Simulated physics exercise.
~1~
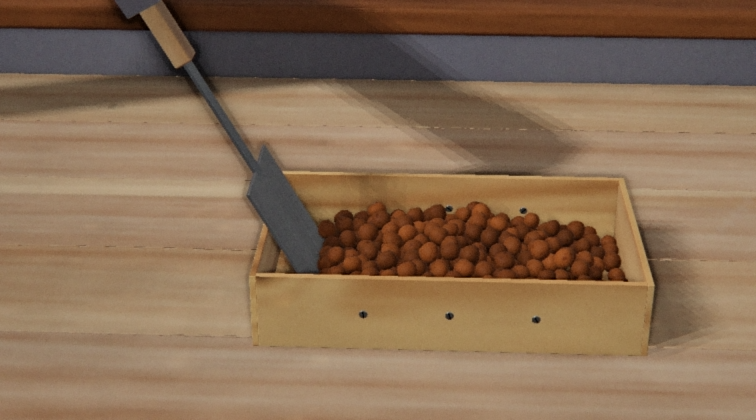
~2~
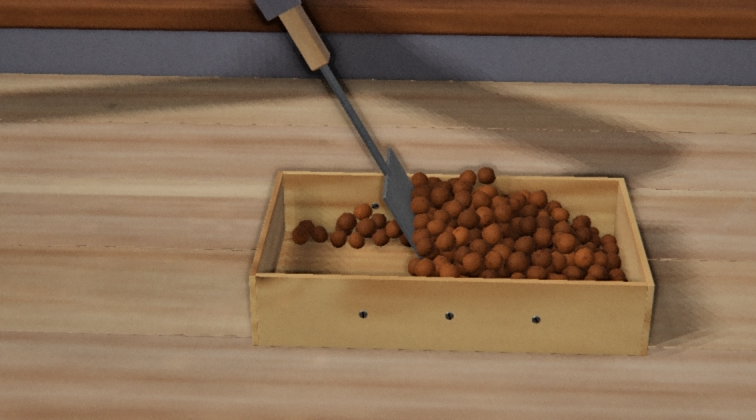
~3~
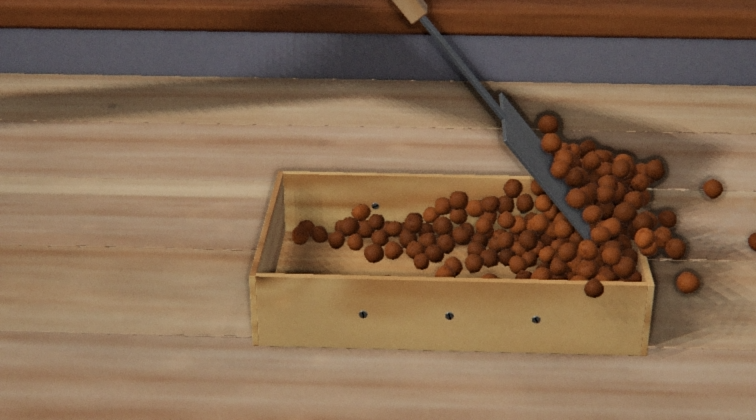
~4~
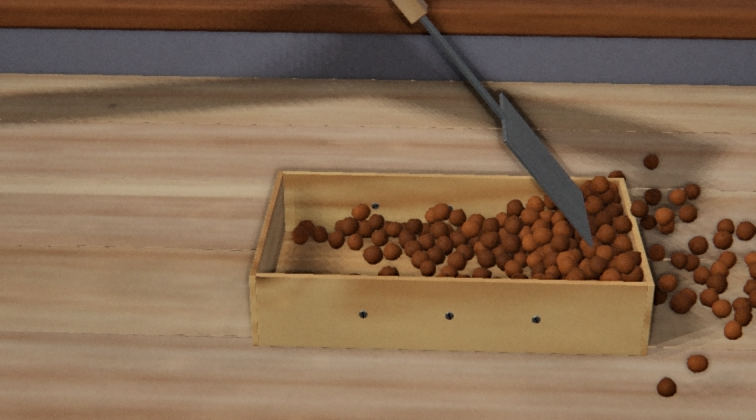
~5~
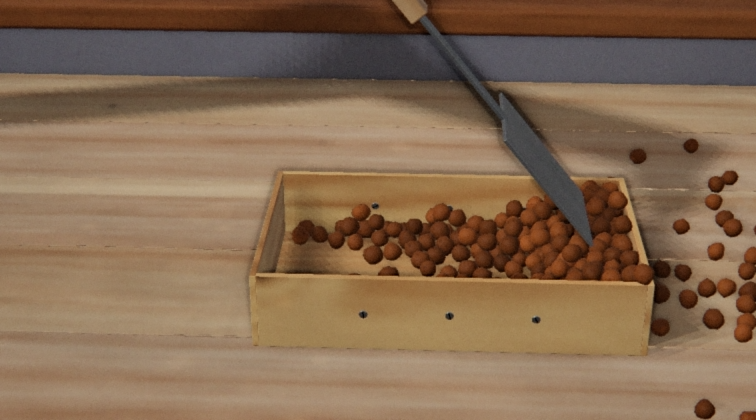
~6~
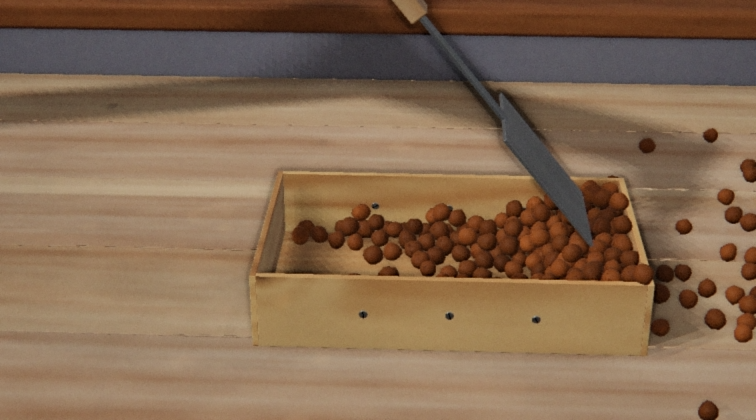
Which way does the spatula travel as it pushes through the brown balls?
The spatula moves to the right, going from the left end of the container towards its right end.
